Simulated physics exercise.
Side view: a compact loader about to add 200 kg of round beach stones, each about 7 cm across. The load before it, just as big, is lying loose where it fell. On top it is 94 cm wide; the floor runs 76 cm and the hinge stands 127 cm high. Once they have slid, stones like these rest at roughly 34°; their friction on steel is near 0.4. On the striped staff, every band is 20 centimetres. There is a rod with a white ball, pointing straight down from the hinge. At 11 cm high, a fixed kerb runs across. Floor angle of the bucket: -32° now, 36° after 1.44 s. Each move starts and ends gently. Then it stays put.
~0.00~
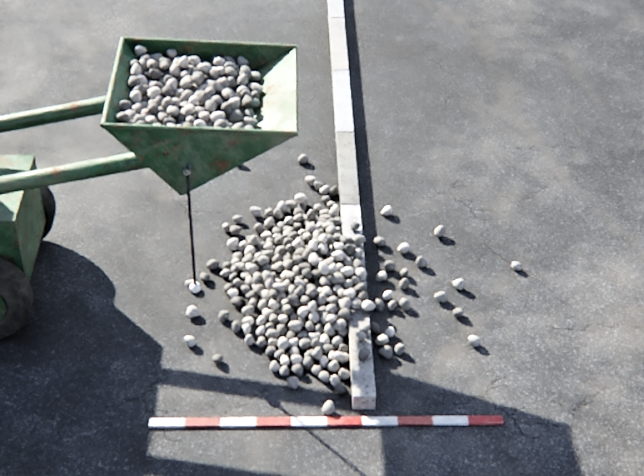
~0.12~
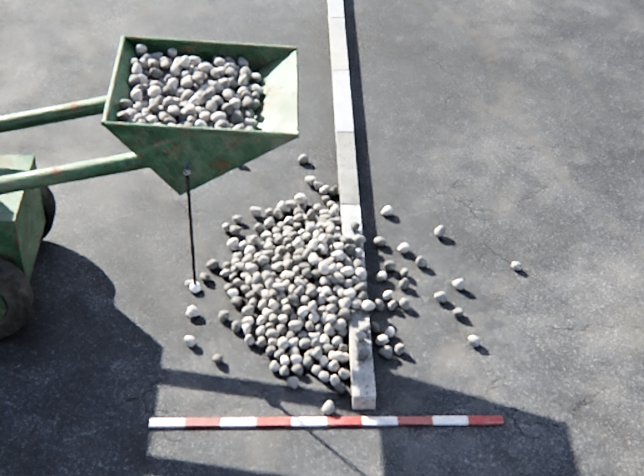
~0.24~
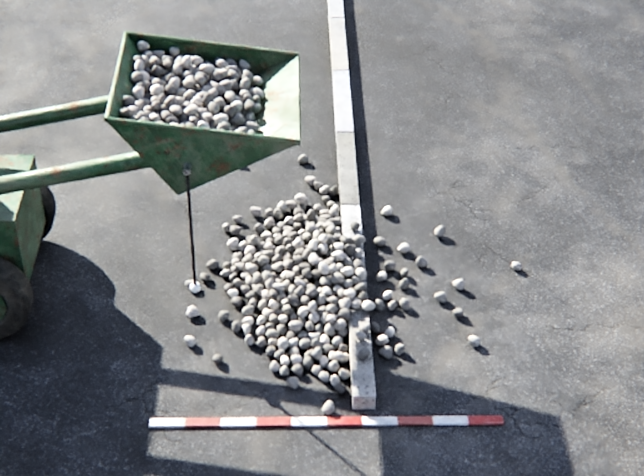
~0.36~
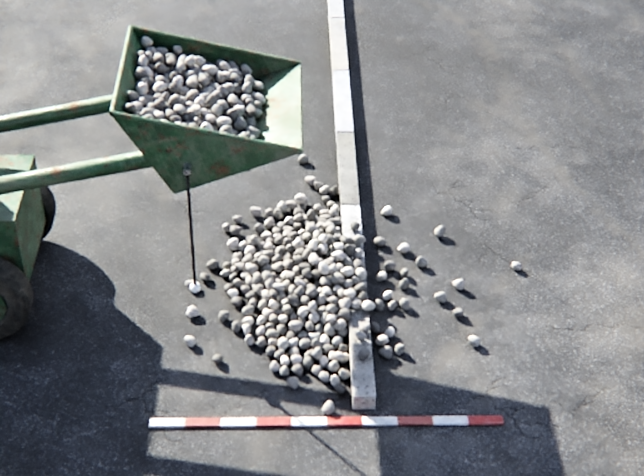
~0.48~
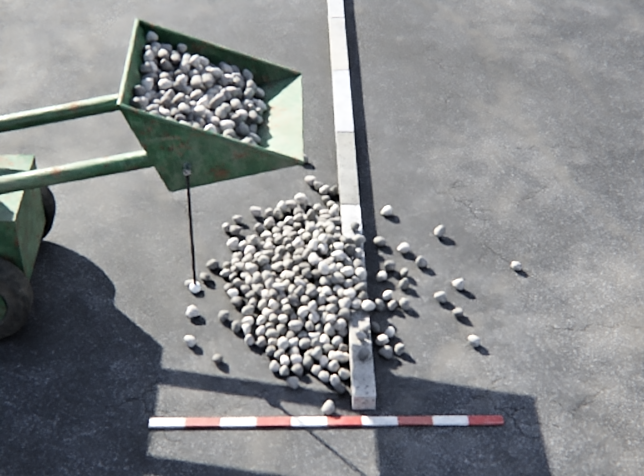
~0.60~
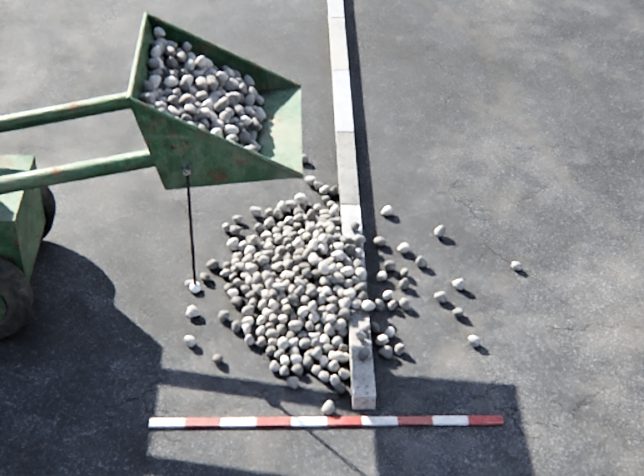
A green bucket full of round stones tilts gradually down to the right above a loose pile.
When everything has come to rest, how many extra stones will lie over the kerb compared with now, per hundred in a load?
About 51 per hundred.
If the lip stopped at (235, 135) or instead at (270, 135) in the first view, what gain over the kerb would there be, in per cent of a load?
The first would add around 5 per cent, the second around 20 per cent.
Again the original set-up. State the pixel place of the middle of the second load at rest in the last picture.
Near (356, 276).
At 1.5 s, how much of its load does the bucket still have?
Reading: Near 40 % of the load.
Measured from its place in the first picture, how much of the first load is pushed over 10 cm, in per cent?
Roughly 15 percent.
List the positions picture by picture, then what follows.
In the first frame, the bucket is at -32°, its lip at (297, 134); the top of the load is at (161, 68). The earlier load is highest near (325, 254), 21 cm above ground level, 94 % on this side of the kerb, 6 % over the kerb.
In the second frame, the bucket is at -31°, its lip at (298, 136); the top of the load is at (161, 67); the stones move at 0.1 m/s on average.
In the third frame, lip at (300, 142), floor tilted -27°, highest stones at (158, 65); the stones move at 0.1 m/s on average.
In the fourth frame, the bucket is at -21°, its lip at (302, 151); the top of the load is at (152, 62); the stones move at 0.2 m/s on average.
In the fifth frame, the bucket is at -14°, its lip at (303, 163); the top of the load is at (152, 56); the stones move at 0.2 m/s on average.
In the sixth frame, the bucket is at -6°, its lip at (302, 176); the top of the load is at (159, 52); the stones move at 0.2 m/s on average.
After 1.1 s the floor is at 25°; in per cent of one load, 100 in the bucket, 95 on this side of the kerb, 6 over the kerb; the foremost stones are at (452, 279).
After 1.5 s the floor is at 36°; in per cent of one load, 41 in the bucket, 153 on this side of the kerb, 6 over the kerb; the foremost stones are at (452, 279).
After 1.9 s the floor is at 36°; in per cent of one load, 2 in the bucket, 167 on this side of the kerb, 31 over the kerb; the foremost stones are at (462, 282).
After 4.3 s the floor is at 36°; in per cent of one load, 0 in the bucket, 144 on this side of the kerb, 56 over the kerb; the foremost stones are at (534, 276). Net gain over the kerb, 51.
